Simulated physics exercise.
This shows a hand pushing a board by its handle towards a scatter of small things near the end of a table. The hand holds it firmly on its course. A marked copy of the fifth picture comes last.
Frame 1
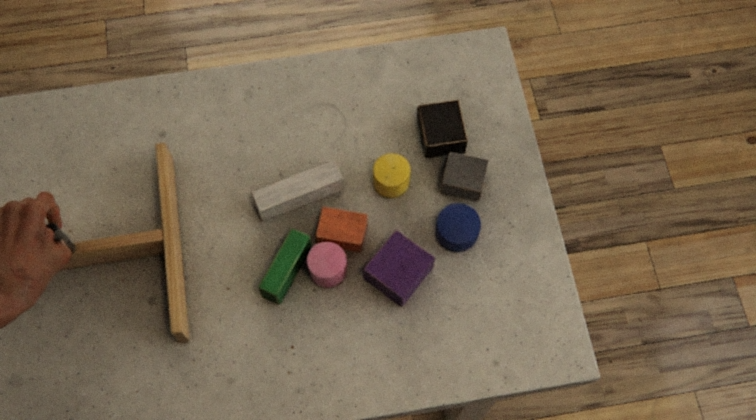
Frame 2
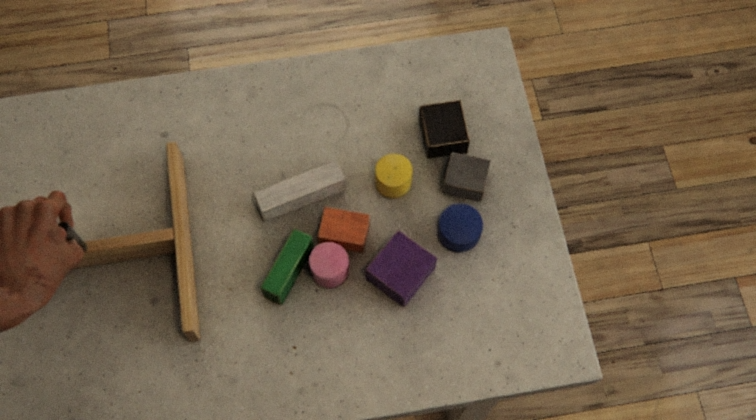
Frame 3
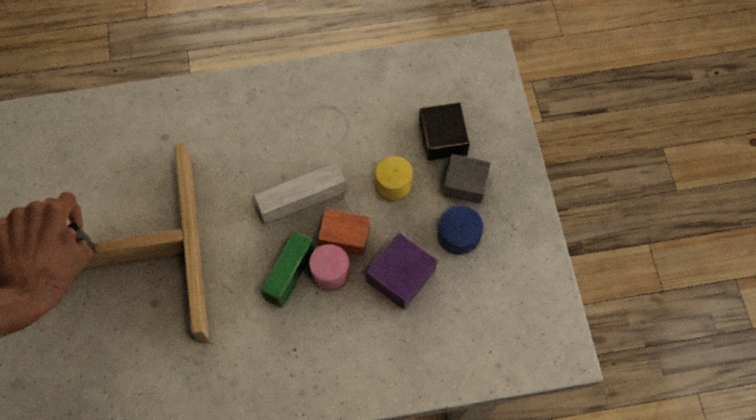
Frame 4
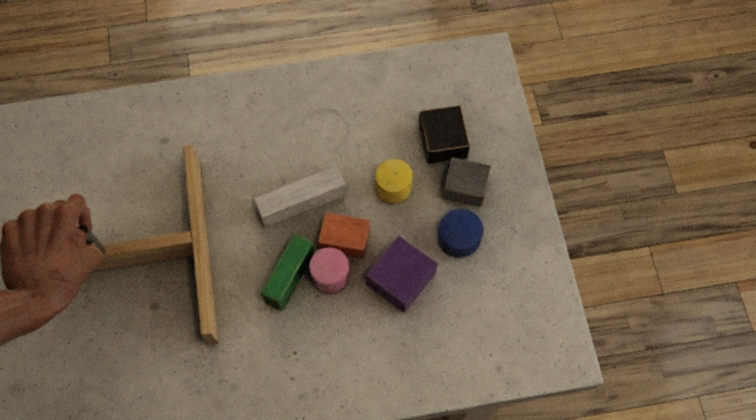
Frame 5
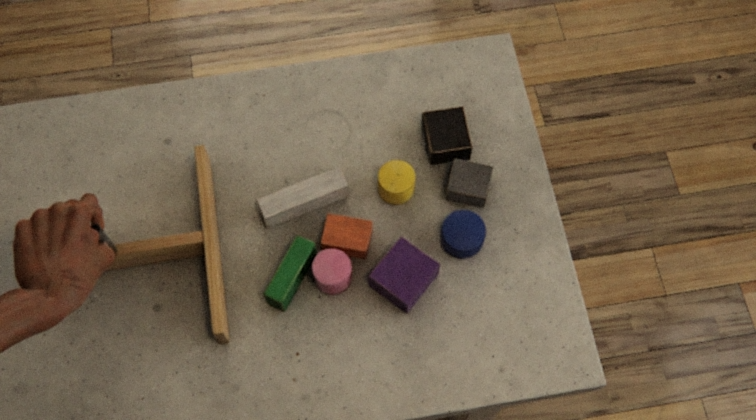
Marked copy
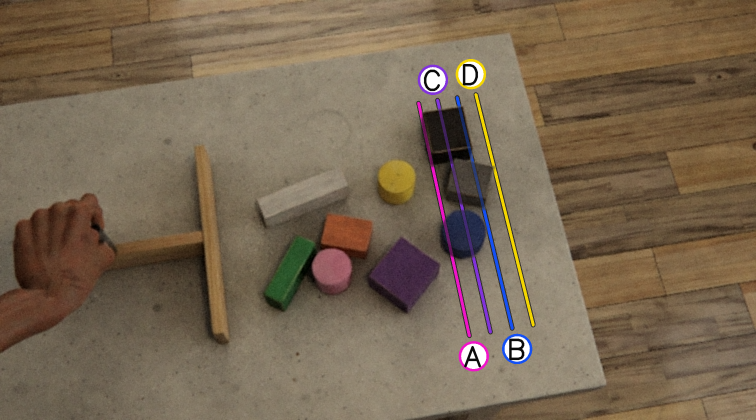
A hand gripping a wooden T-shaped pusher slid it slowly a short way to the right across a gray tabletop, while the colorful blocks and round pieces ahead of it sat untouched.
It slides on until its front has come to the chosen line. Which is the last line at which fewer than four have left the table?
The farthest such stop is D.
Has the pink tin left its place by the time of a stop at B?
Yes.
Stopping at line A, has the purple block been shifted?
Yes.
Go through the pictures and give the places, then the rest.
Black block (442, 129); blue tin (458, 228); purple block (399, 269), in the first picture.
Board (179, 232); yellow tin (394, 176), in the second picture.
Board (187, 234); orange block (344, 232), in the third picture.
Board (197, 236); white bar (301, 196), in the fourth picture.
Board (208, 235); black block (447, 136); blue tin (463, 234); purple block (404, 275), in the fifth picture.
On the copy, A at (443, 213); B at (483, 206); C at (463, 210); D at (503, 203).
On D. First, board (315, 218); yellow tin (424, 177); purple block (411, 277).
Then, board (420, 202); yellow tin (516, 148); grey block (525, 188).
Finally, board (503, 189); yellow tin over the edge; grey block over the edge; three fallen.
By contrast, A is within the limit but short; B is within the limit but short; C is within the limit but short.
